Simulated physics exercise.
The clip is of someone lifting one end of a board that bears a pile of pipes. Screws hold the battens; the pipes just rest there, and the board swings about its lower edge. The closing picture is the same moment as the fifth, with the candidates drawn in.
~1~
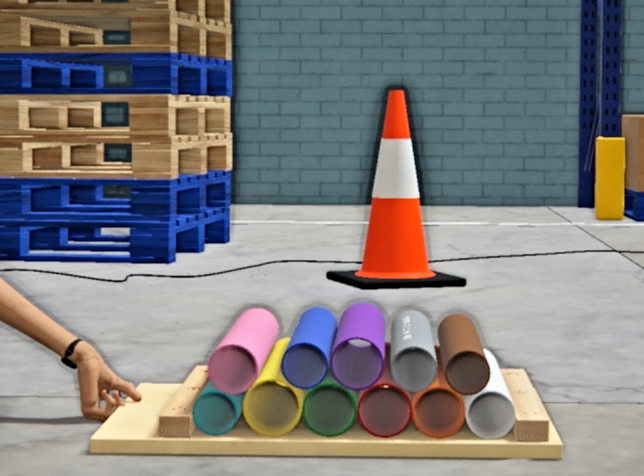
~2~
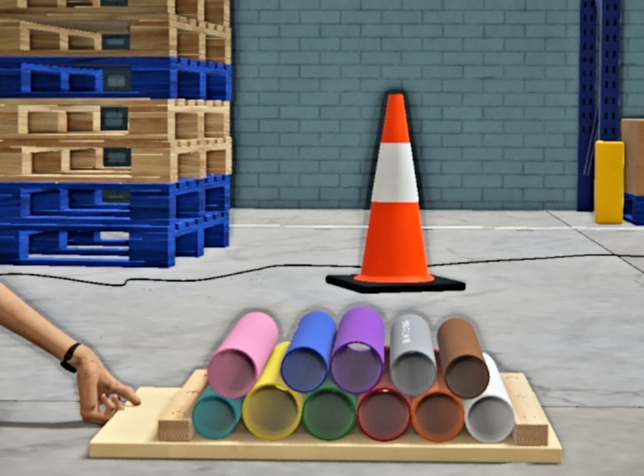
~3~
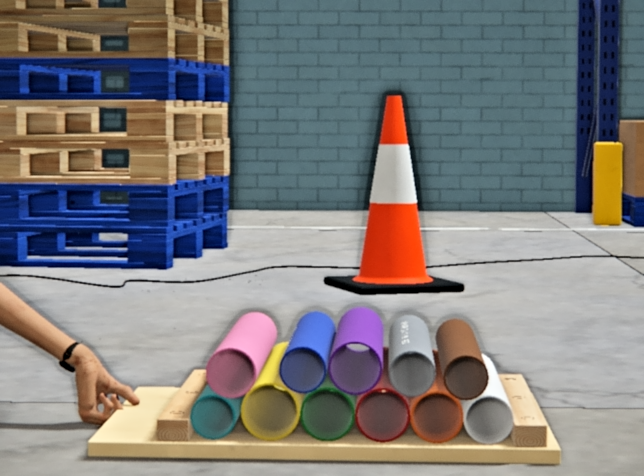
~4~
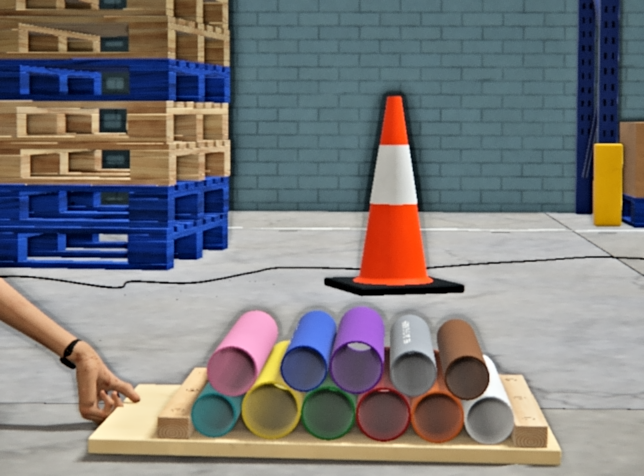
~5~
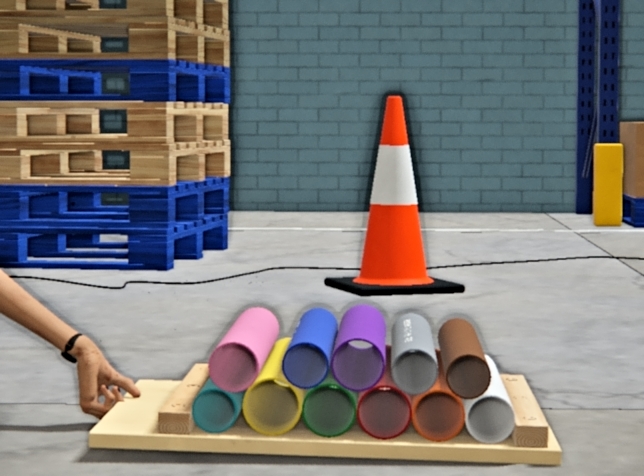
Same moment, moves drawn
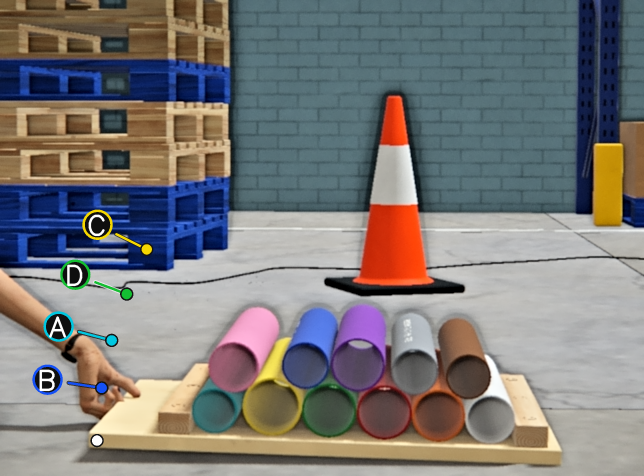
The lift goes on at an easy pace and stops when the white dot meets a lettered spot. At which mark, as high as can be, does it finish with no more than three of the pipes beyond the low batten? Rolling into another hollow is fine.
The answer is mark C.
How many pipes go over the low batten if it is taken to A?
It comes to none.
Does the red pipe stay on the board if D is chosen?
The red pipe: Yes.
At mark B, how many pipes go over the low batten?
It comes to none.
On the copy, A at (112, 340); B at (102, 388); C at (147, 249); D at (127, 294); the white dot at (97, 441).
On C. First, board at 16°.
Then, board at 26°.
Finally, board at 26°, none over the low batten.
By contrast, A none over the low batten; B none over the low batten; D none over the low batten.
